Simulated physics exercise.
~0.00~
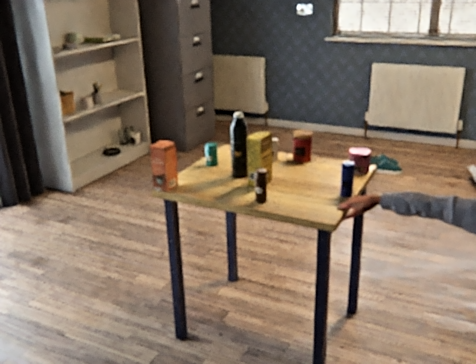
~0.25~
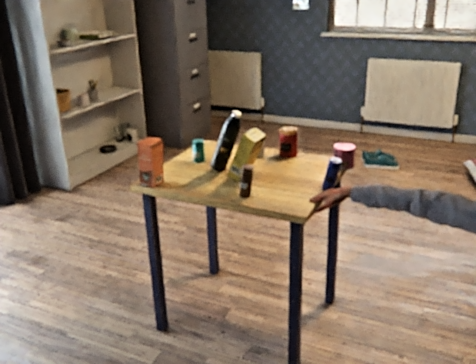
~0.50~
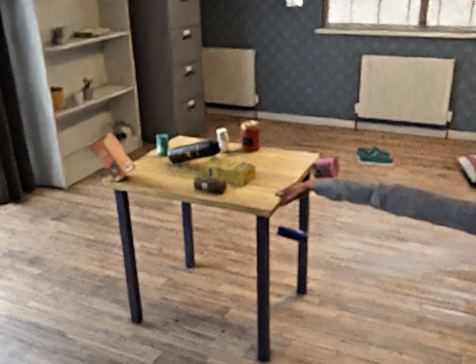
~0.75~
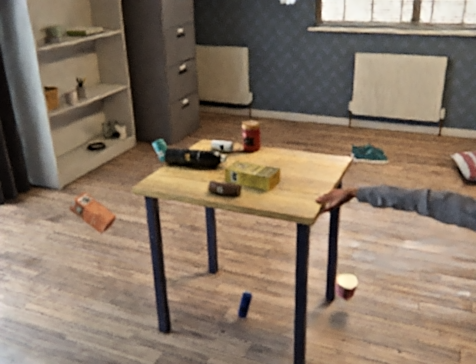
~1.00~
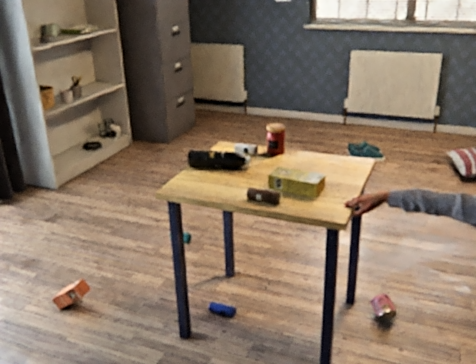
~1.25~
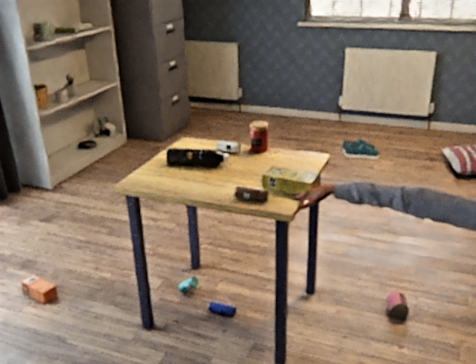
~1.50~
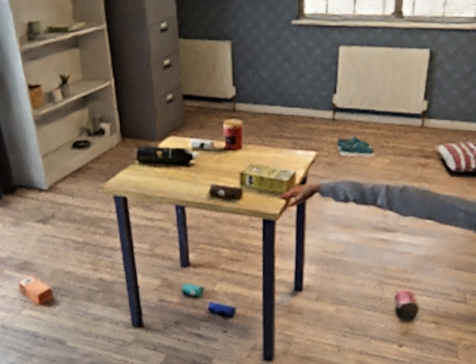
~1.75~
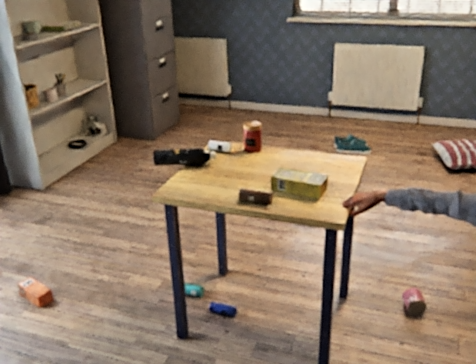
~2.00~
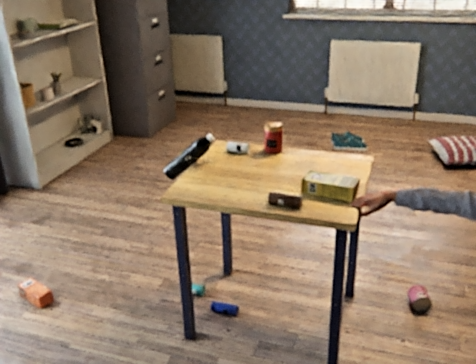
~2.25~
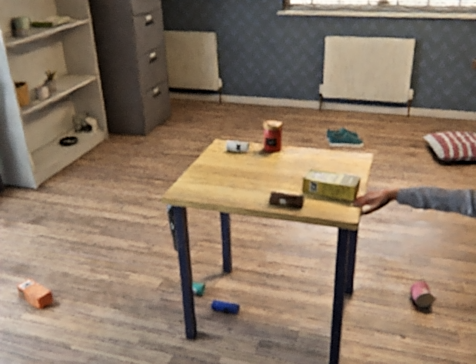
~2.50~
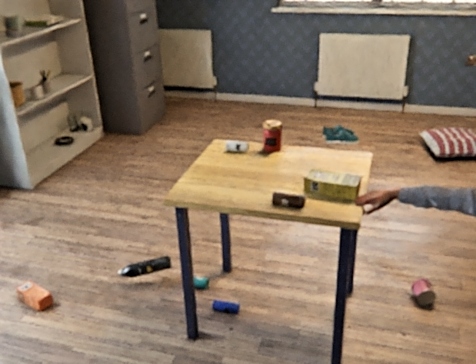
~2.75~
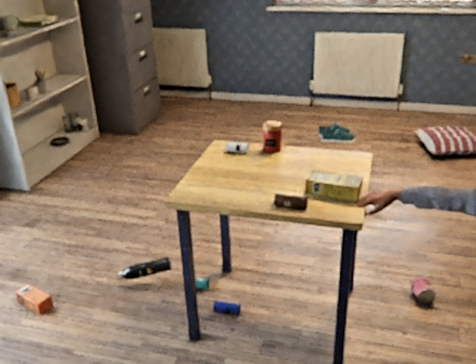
A table jerked back and forth by a hand sheds five items, the black bottle last.
